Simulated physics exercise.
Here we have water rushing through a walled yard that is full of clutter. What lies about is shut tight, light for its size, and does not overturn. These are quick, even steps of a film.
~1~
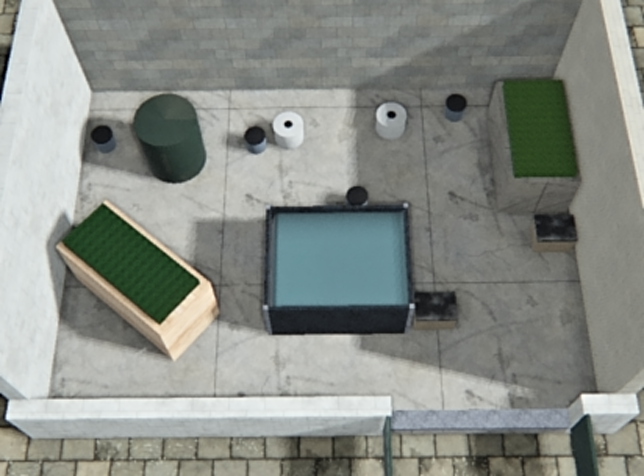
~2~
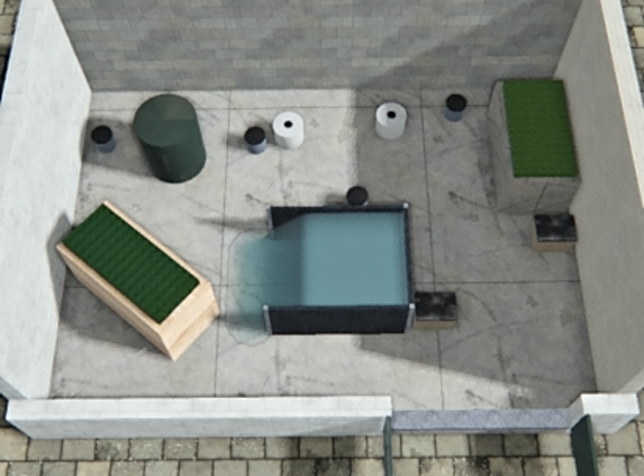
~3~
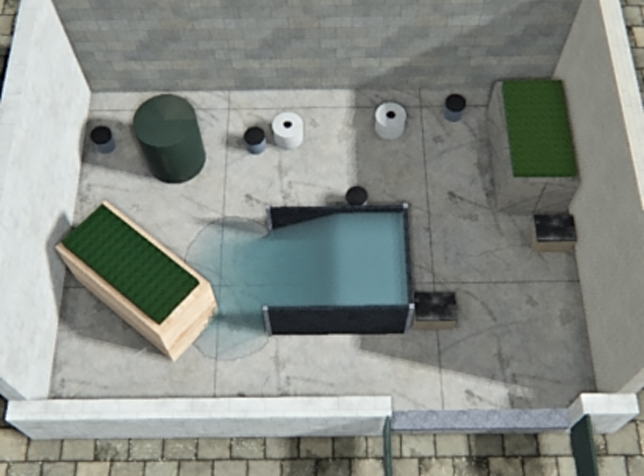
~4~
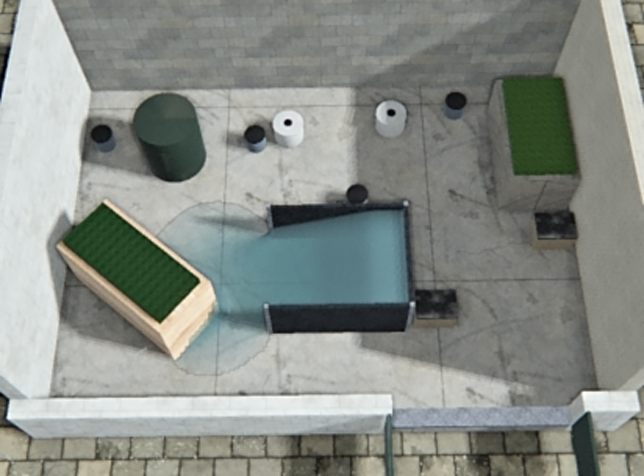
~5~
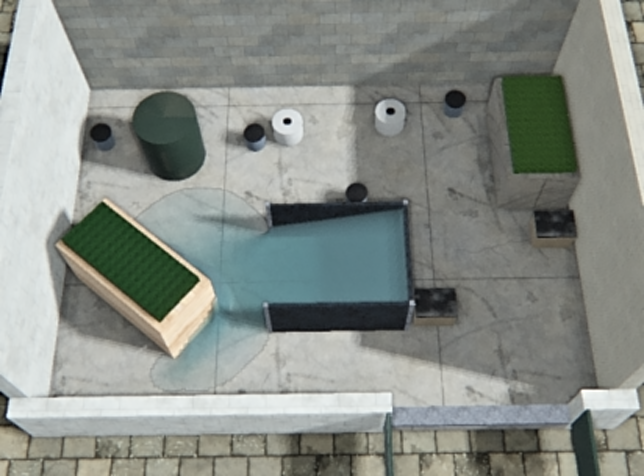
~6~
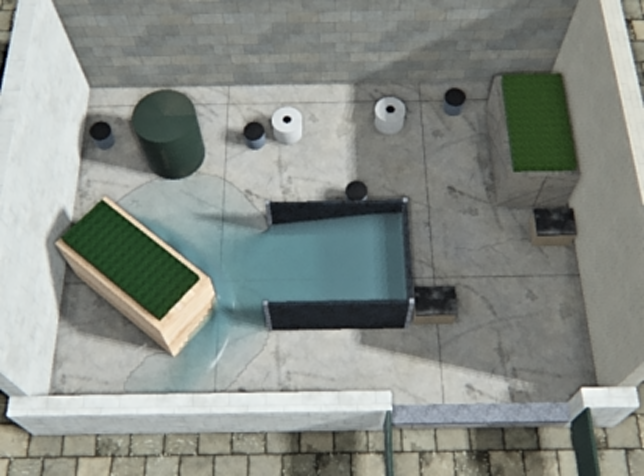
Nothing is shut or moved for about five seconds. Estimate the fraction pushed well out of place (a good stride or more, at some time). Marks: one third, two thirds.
That comes to one to two thirds.
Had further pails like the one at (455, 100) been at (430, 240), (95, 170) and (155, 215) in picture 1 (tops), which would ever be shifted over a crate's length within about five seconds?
As listed: Not that far, moved that far, pushed that far.
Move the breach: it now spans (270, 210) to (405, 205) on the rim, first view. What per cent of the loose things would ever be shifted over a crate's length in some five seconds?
Roughly 90 per cent.
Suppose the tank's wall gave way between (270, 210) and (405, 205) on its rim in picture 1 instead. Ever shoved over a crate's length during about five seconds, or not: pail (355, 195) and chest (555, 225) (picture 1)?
As listed: Yes, not that far.
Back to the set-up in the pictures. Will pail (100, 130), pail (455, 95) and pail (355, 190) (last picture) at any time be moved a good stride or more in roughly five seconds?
In that order: Swept aside, pushed that far, under that.
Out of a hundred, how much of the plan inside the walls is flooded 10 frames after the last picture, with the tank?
Roughly 40 per cent.
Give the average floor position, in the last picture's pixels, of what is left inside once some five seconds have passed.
Near (446, 187).
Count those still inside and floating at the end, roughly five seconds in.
That makes 2.
A moment on, 0 of 8 are well off their spots; 0 afloat.
Next, 1 of 8 are well off their spots; 0 afloat.
Later, 3 of 8 are well off their spots; 0 afloat.
In the end, 5 of 8 are well off their spots, and 5 have been at some point; 2 afloat.
